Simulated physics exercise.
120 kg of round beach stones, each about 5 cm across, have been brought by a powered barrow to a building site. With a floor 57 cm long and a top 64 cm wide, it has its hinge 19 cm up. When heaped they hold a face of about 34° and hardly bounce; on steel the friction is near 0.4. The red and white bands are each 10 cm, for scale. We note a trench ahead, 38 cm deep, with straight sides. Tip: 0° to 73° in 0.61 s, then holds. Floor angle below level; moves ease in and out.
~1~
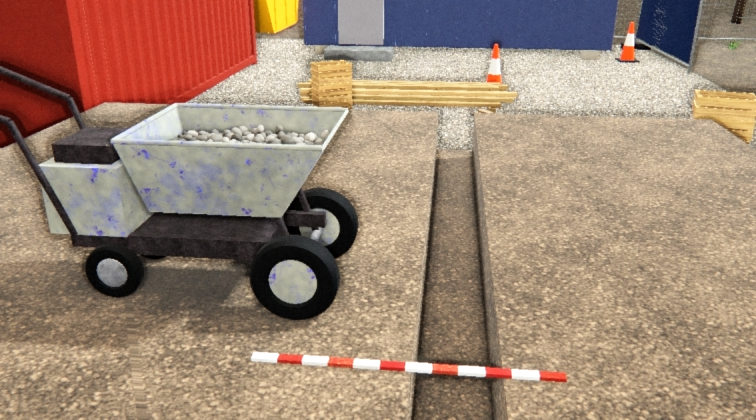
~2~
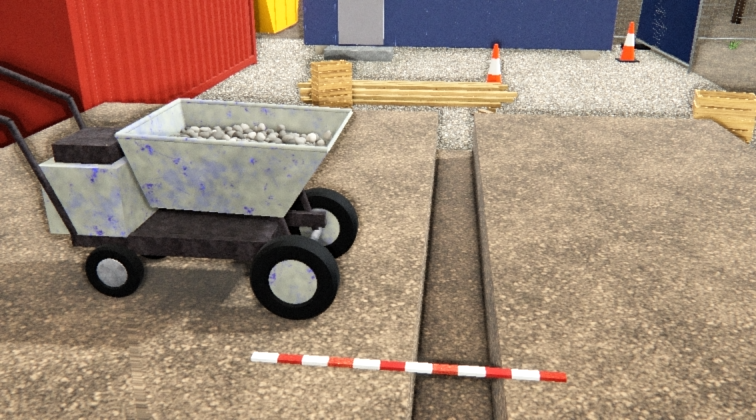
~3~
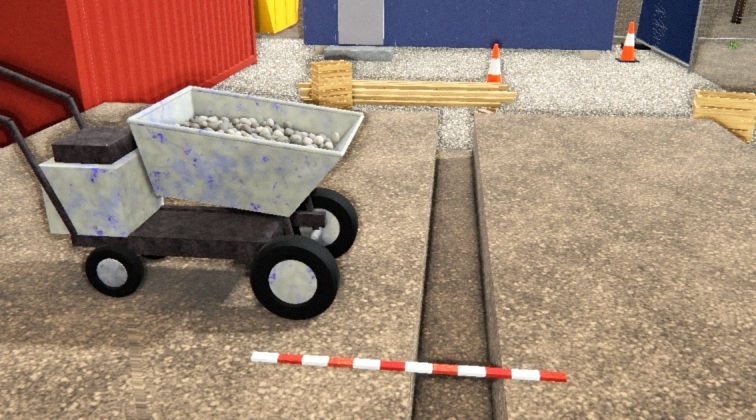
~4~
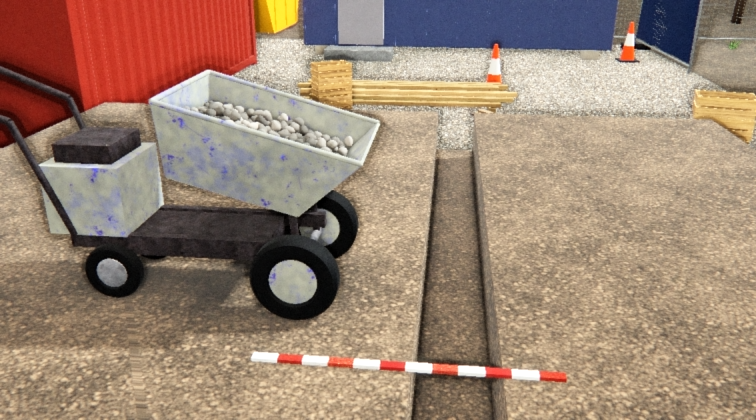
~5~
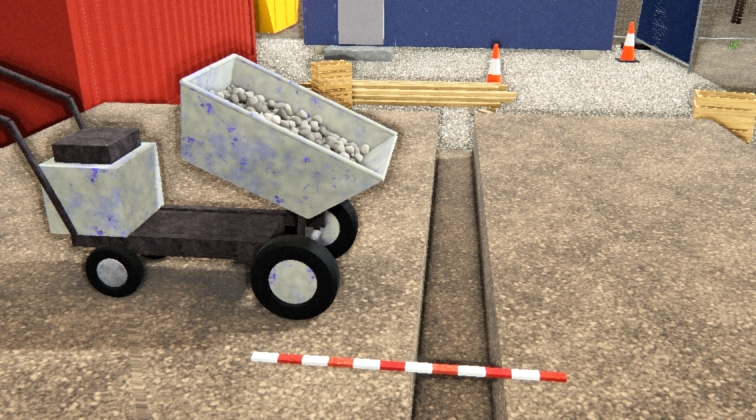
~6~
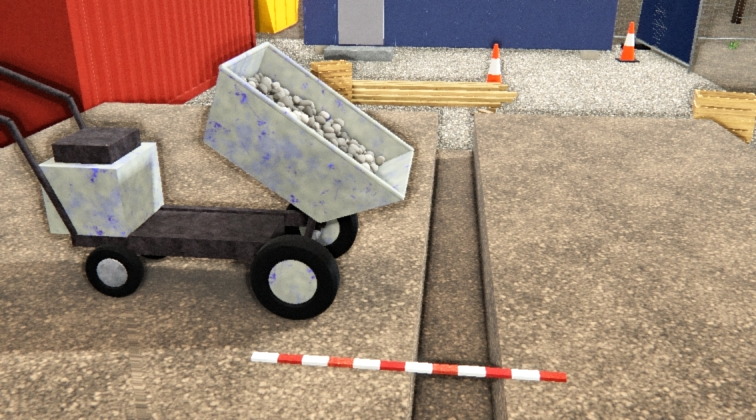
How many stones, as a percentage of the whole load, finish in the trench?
Roughly 45 per cent of the load ends up in the trench.
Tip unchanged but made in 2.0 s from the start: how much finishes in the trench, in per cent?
That would give about 80 percent.
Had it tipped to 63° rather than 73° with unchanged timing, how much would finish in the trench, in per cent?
It comes out at about 40 percent.
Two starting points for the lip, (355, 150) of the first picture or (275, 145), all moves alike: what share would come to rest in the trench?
First spot about 25, second spot about 85 per cent.
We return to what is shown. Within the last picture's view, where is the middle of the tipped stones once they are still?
At about pixel (518, 294) in the last view.
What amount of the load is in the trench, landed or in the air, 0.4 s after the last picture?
By then, around 20 percent.
Then, 0.2 s after the last picture the floor is at 62°, 100 % in the tray; the foremost stones are at (417, 219).
Then, 0.4 s after the last picture the floor is at 73°, 70 % in the tray, 21 % in the trench, 10 % past the trench; the foremost stones are at (525, 292).
Then, 0.8 s after the last picture the floor is at 73°, 15 % in the tray, 29 % in the trench, 56 % past the trench; the foremost stones are at (733, 305).
Then, 2.7 s after the last picture the floor is at 73°, 0 % in the tray, 45 % in the trench, 55 % past the trench; the foremost stones are past the picture's edge.
